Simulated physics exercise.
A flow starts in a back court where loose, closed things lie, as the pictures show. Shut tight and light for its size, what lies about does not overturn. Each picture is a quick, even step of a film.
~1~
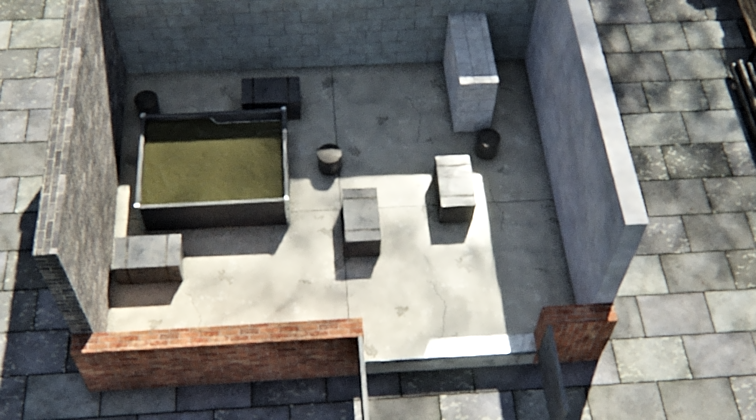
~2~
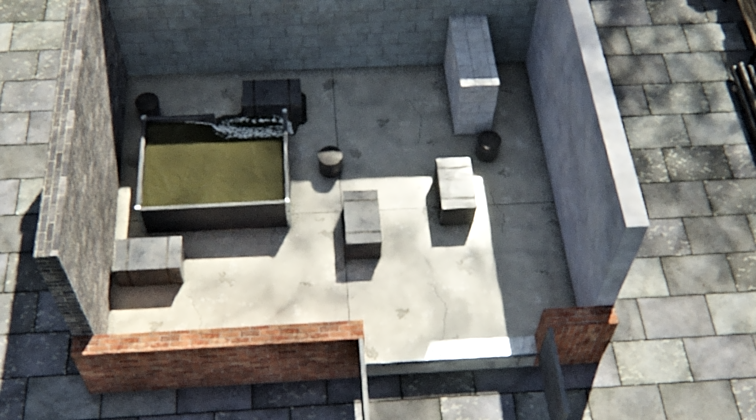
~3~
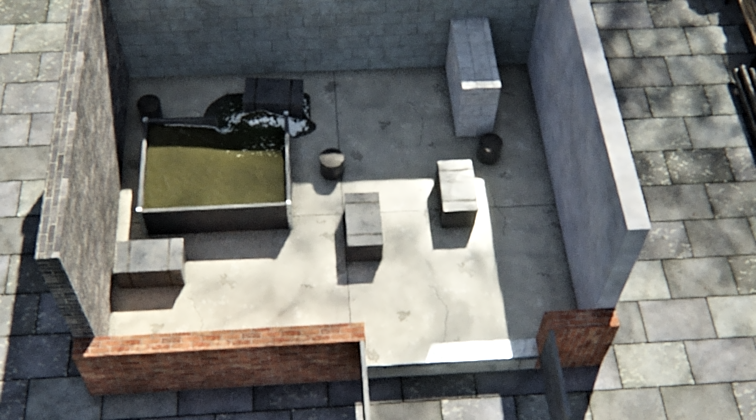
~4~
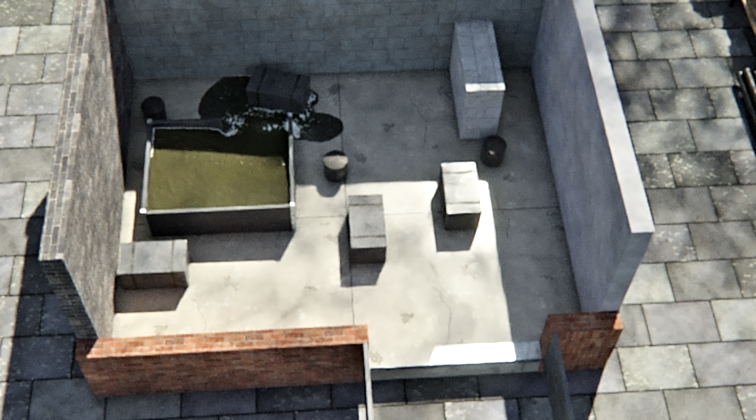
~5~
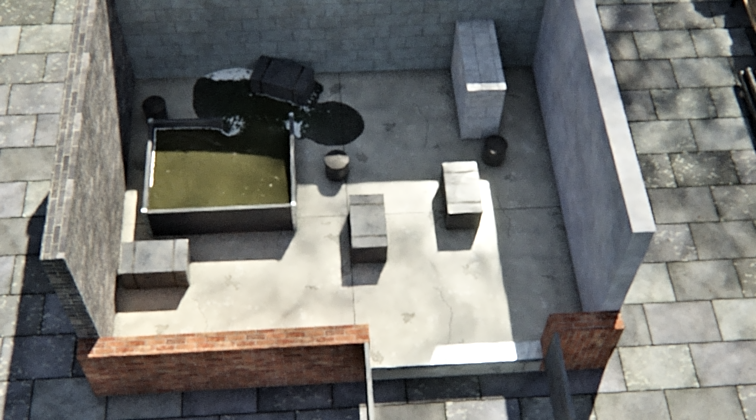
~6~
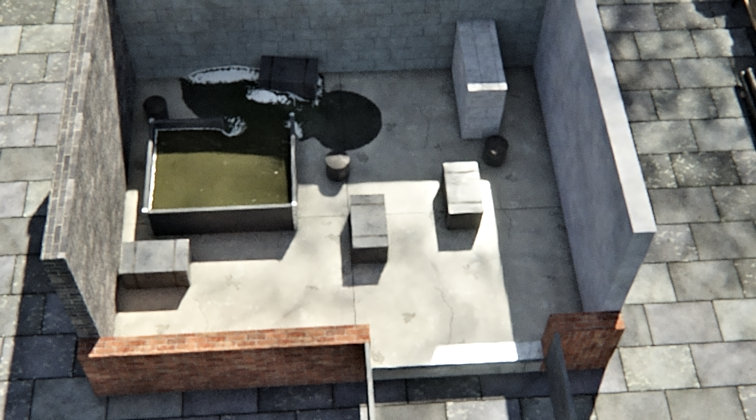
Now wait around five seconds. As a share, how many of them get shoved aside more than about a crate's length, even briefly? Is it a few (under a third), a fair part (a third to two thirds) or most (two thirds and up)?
A few.
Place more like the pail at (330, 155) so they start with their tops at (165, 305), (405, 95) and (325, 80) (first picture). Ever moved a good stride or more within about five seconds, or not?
The answers, in order, are remains nearby, displaced a stride and displaced a stride.
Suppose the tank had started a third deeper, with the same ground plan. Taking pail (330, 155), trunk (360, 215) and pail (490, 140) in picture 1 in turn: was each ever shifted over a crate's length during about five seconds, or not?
The first came up short, the next came up short, and the last came up short.
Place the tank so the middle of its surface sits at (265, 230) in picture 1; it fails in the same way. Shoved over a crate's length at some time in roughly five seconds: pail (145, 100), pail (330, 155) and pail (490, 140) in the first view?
Covered the distance, covered the distance, short of it.
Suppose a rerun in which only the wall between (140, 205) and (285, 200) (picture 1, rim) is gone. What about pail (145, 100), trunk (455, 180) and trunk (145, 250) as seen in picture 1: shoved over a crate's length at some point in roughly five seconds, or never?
Lab note - in sequence: Did not travel far; did not travel far; travelled far enough.
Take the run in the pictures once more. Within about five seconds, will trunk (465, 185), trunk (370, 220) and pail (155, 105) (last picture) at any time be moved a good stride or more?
Item one never gets that far, item two never gets that far, item three gets that far.
A moment on, 1 of 7 are well off their spots; 0 afloat.
Next, 1 of 7 are well off their spots; 2 afloat.
Later, 2 of 7 are well off their spots; 0 afloat.
In the end, 2 of 7 are well off their spots, and 2 have been at some point; 0 afloat.
